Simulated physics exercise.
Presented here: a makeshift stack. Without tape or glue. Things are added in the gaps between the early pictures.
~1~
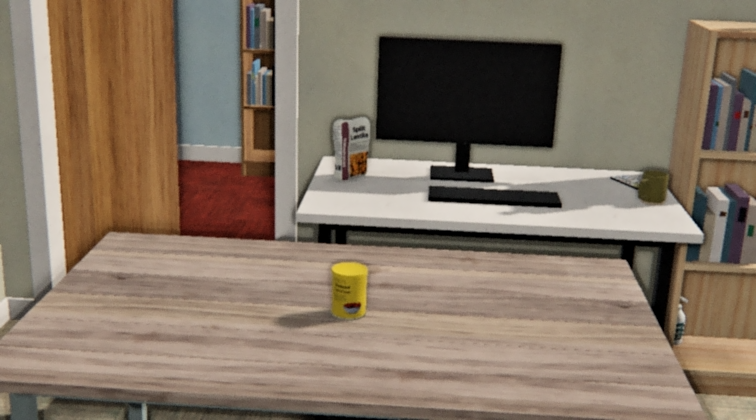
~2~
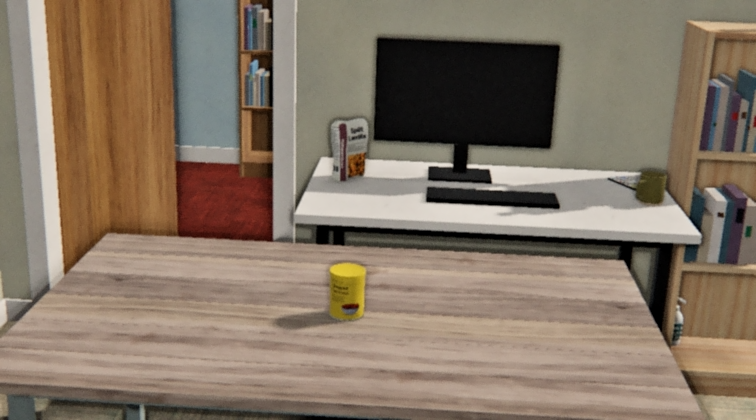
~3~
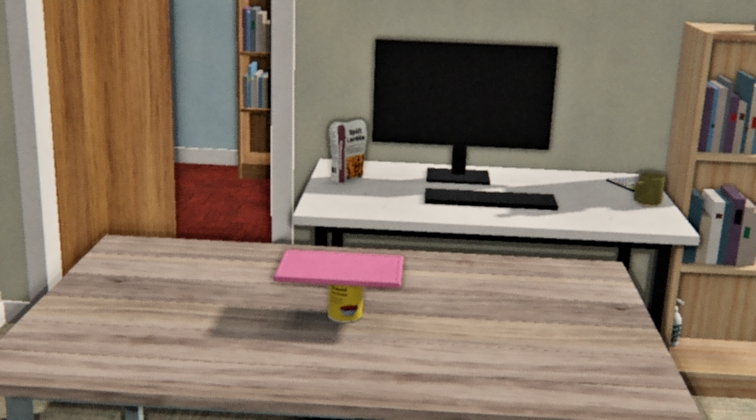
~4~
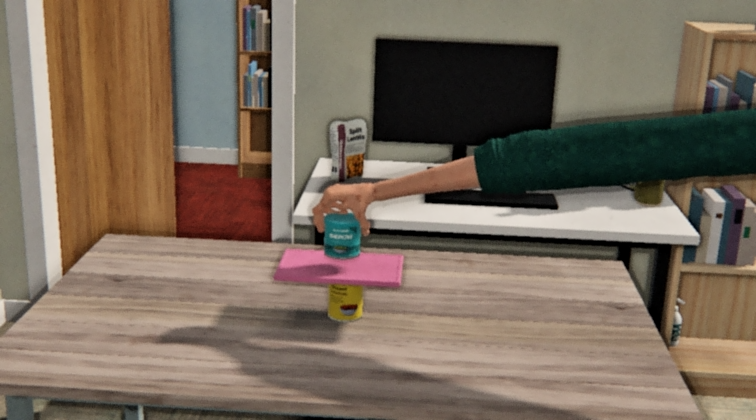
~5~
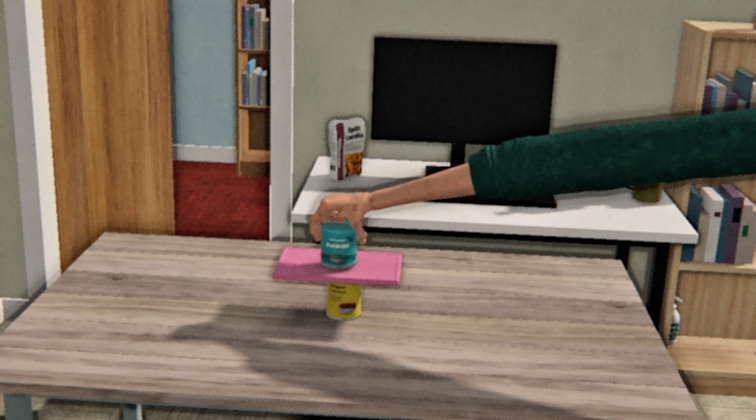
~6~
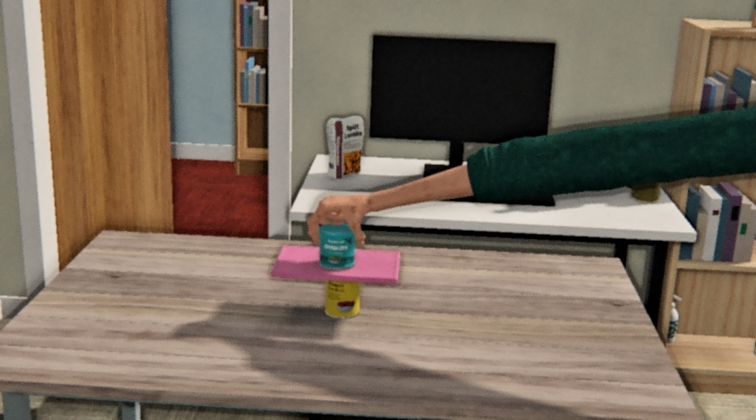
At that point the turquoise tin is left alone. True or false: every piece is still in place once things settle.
True.
Then, 0.30 s later than the last frame, all is still.
Then, 0.70 s later than the last frame, turquoise tin resting near (337, 247).
When it is over, all 3 as before. End places, in pixels of the last picture, turquoise tin near (337, 247). The stack stays up.
